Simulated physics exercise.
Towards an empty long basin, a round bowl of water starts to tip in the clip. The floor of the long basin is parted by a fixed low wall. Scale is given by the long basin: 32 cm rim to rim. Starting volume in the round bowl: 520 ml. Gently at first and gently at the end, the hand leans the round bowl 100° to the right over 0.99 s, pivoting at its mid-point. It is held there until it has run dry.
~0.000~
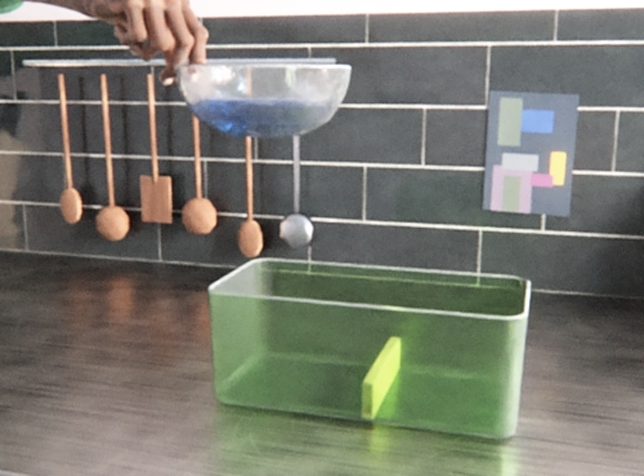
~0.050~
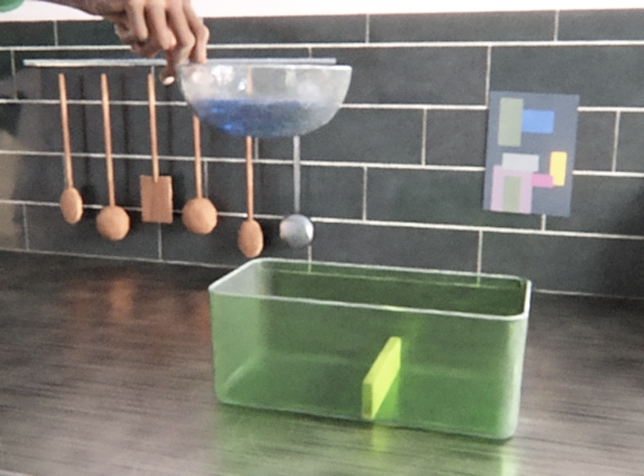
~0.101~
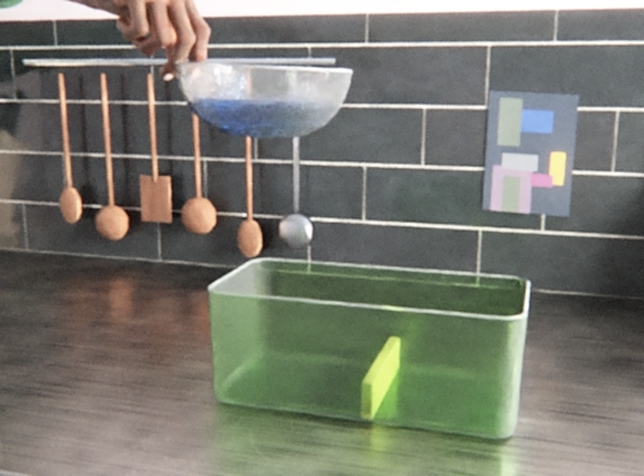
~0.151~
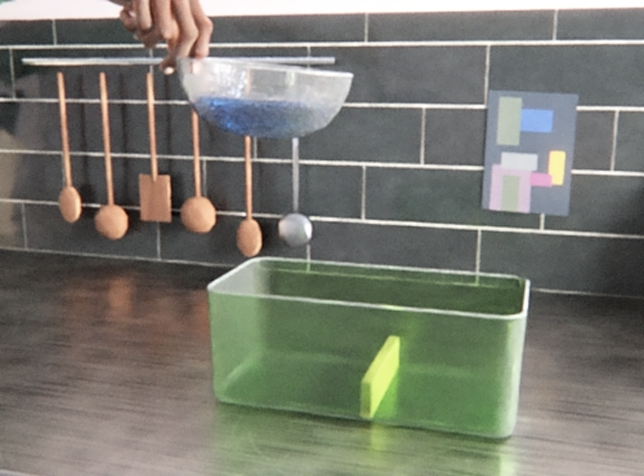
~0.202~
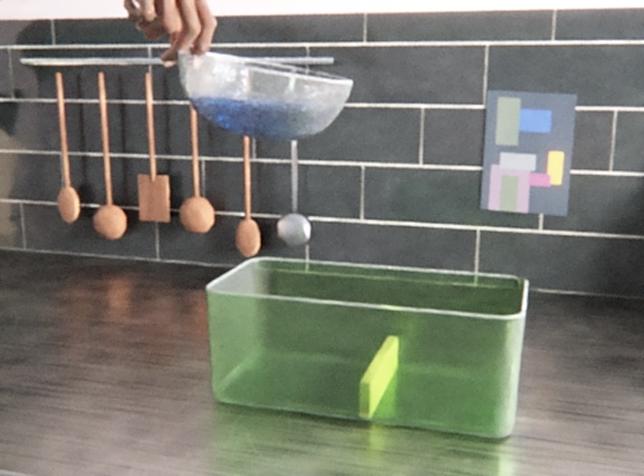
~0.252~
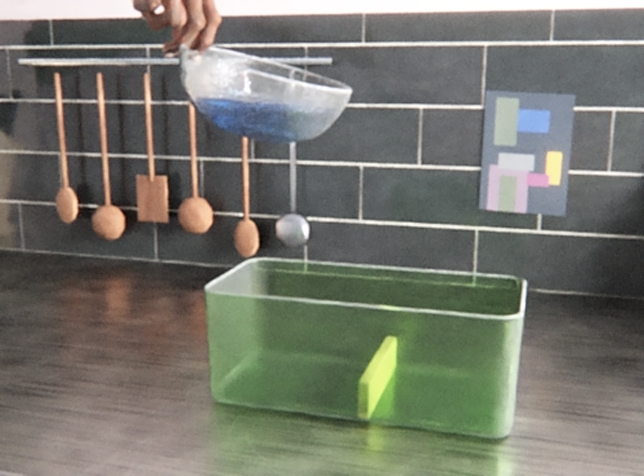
A hand gradually tilting a clear round bowl of blue water to the right above an empty green basin on a kitchen counter.
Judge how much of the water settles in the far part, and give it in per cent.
Some 57 per cent settles in the far part.
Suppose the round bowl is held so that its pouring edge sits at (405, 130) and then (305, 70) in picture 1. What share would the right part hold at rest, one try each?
The first try gives 90 percent and the second 10 percent.
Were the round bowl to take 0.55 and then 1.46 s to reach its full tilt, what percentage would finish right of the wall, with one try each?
In order, 50 and 65 per cent.
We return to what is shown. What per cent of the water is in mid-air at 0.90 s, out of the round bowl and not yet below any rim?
About 12 % of the total.
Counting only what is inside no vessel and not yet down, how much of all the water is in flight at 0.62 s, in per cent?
Some 50 % is the figure.
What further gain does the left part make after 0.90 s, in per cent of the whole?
Around 12 per cent.
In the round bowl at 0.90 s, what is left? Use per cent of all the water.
I reckon near 2 per cent still sits there.
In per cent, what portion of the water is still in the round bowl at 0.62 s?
40 %.
After 0.62 s the tilt is 70° and 39 per cent is still to pour, 2 is left of the wall and 8 right of it.
After 0.90 s the tilt is 98° and 2 per cent is still to pour, 31 is left of the wall and 56 right of it.
After 1.18 s the tilt is 100° and 0 per cent is still to pour, 42 is left of the wall and 57 right of it.
After 1.49 s the tilt is 100° and 0 per cent is still to pour, 42 is left of the wall and 57 right of it.
In the end 42 per cent lies left of the wall, 57 right of it and 1 outside.
